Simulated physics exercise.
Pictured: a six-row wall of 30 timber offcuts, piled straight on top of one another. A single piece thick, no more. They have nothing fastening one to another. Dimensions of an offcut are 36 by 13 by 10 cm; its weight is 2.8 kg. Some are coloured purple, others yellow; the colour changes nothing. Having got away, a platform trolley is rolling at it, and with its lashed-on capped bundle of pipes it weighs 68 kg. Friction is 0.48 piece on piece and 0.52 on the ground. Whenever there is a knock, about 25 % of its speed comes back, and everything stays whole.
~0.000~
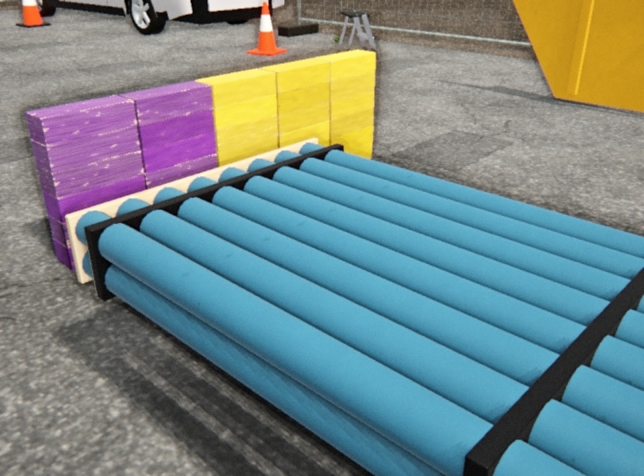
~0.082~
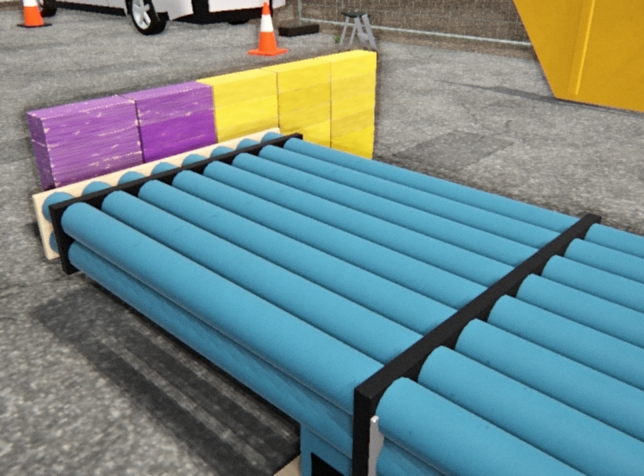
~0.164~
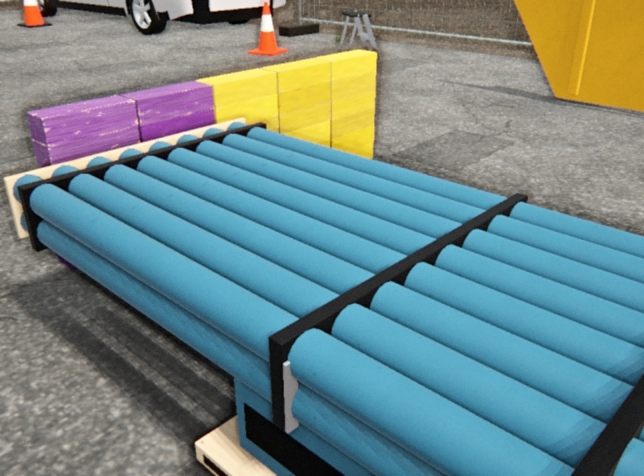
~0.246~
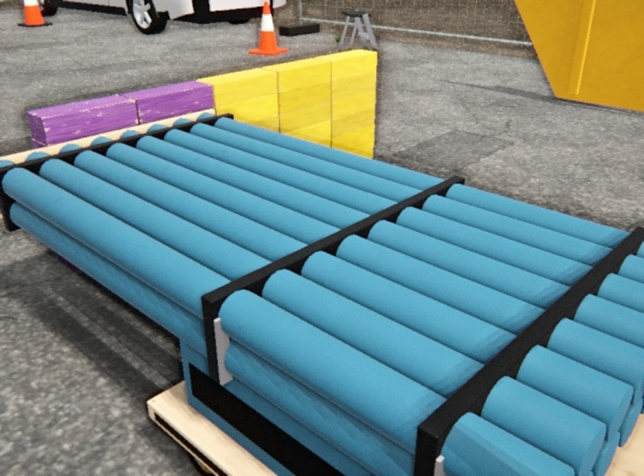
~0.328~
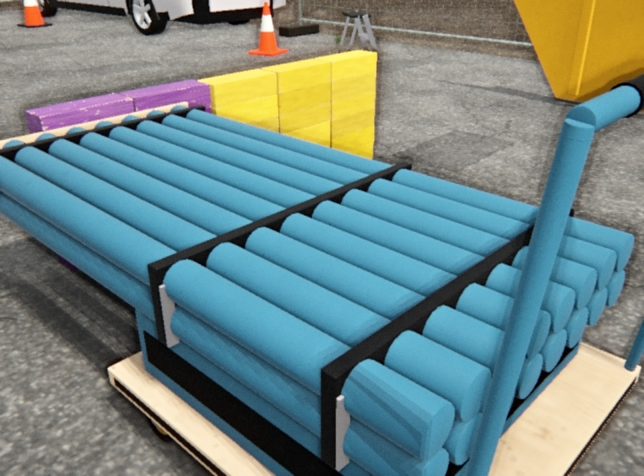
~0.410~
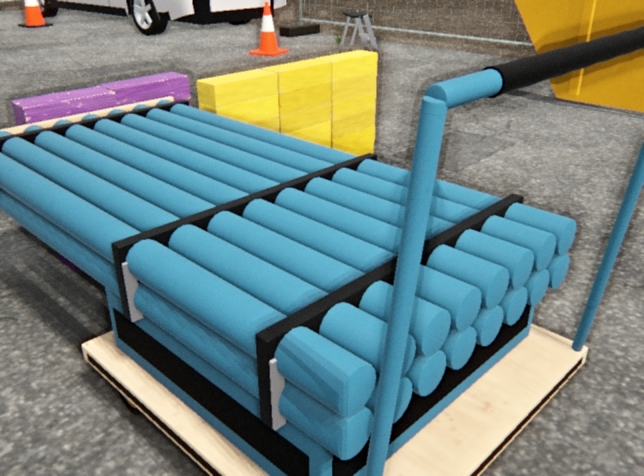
On a paved yard, a trolley stacked with long blue tubes rolled toward a low wall of purple and yellow blocks, then pushed the purple ones back while the yellow ones stayed put.
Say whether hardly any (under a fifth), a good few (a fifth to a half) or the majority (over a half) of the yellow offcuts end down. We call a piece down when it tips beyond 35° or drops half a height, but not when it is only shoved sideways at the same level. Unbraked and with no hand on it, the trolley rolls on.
Hardly any of them end down.
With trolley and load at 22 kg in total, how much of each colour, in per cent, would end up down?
Yellow 0, purple 70 per cent.
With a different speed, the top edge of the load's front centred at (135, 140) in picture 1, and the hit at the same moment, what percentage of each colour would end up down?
You'd end up with yellow at 0 per cent down and purple at 80 per cent.
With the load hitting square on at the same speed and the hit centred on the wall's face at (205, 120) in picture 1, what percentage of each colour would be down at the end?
Down at the end: Yellow 40 percent, purple 80 percent.
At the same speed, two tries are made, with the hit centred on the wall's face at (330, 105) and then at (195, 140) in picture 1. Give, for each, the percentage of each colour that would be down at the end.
First try then second: Yellow 70 and 20, purple 0 and 80 per cent.
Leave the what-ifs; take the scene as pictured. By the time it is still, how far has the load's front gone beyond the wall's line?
Rest position: Approx. 95 centimetres beyond.
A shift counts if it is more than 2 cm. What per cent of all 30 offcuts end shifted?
It works out to 35 percent.
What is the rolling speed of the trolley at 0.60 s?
Something like 1.7 m/s, I'd say.
After 0.60 s, load 48 cm past the wall's line, still rolling; none of the 18 yellow offcuts down (6 of 30 in all colours); top yellow offcut unmoved; top purple offcut 5° from how it stood, 22 cm lower.
After 1.00 s, load 1.09 m past the wall's line, still rolling; none of the 18 yellow offcuts down (6 of 30 in all colours); top yellow offcut unmoved; top purple offcut on its side.
After 1.56 s, load 1.54 m past the wall's line, still rolling; none of the 18 yellow offcuts down (10 of 30 in all colours); top yellow offcut unmoved; top purple offcut 51 cm lower.
In the end (3.8 s), load 97 cm past the wall's line, stopped; none of the 18 yellow offcuts down (10 of 30 in all colours); top yellow offcut unmoved; top purple offcut 51 cm lower. That is 0 per cent. From the last view, middles, top yellow offcut near (346, 65), top purple offcut near (29, 116).
